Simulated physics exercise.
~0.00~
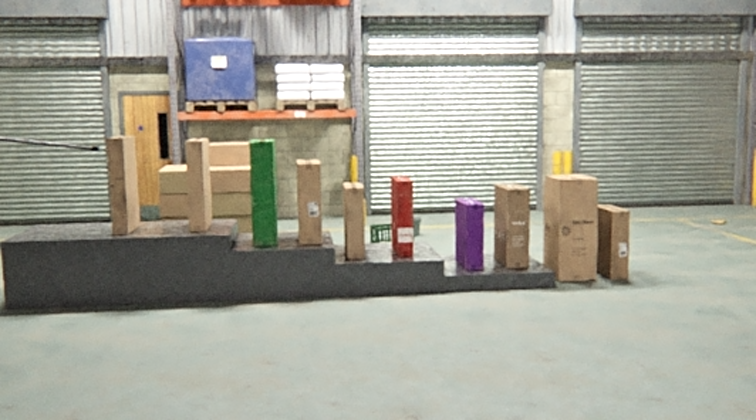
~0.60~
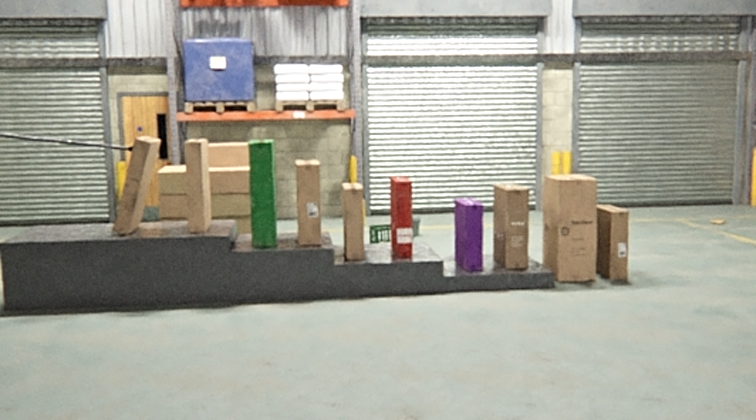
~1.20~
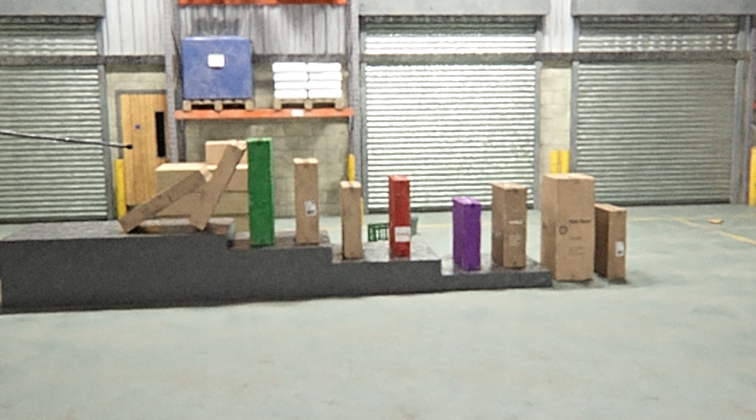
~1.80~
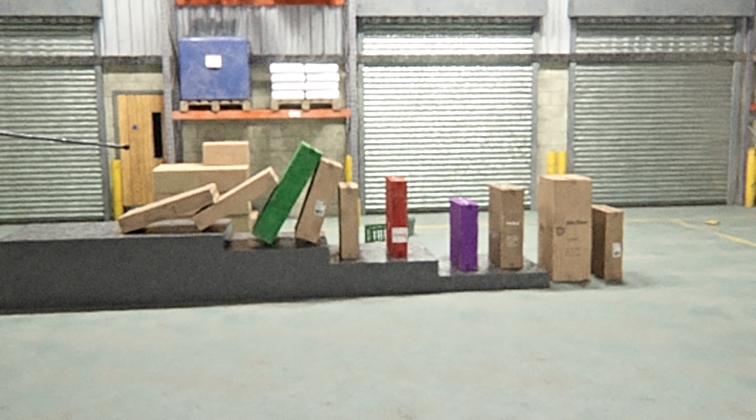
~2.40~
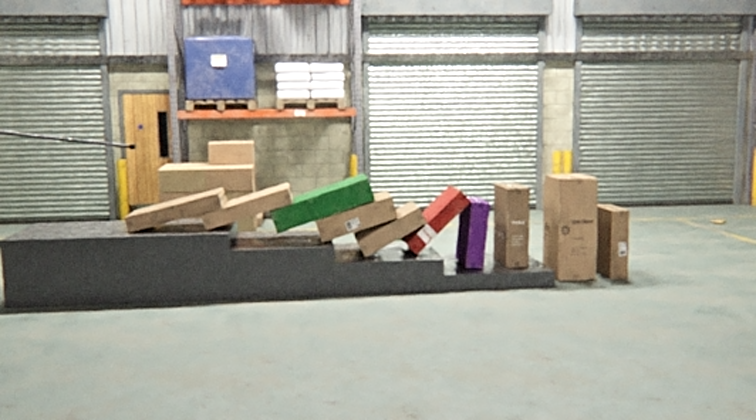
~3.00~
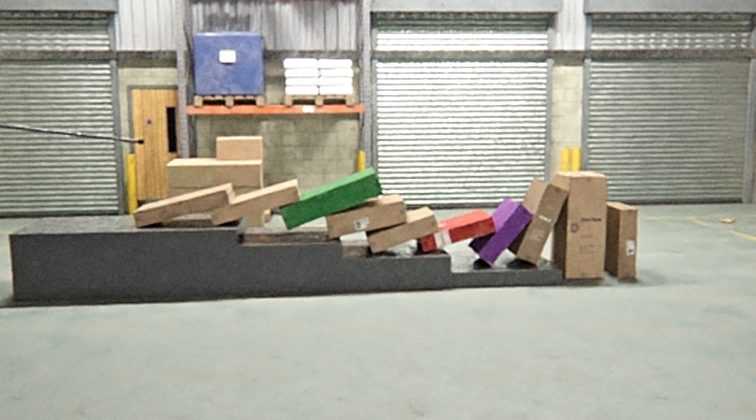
A pole tips the first carton and the row topples rightward, leaving the last two standing.
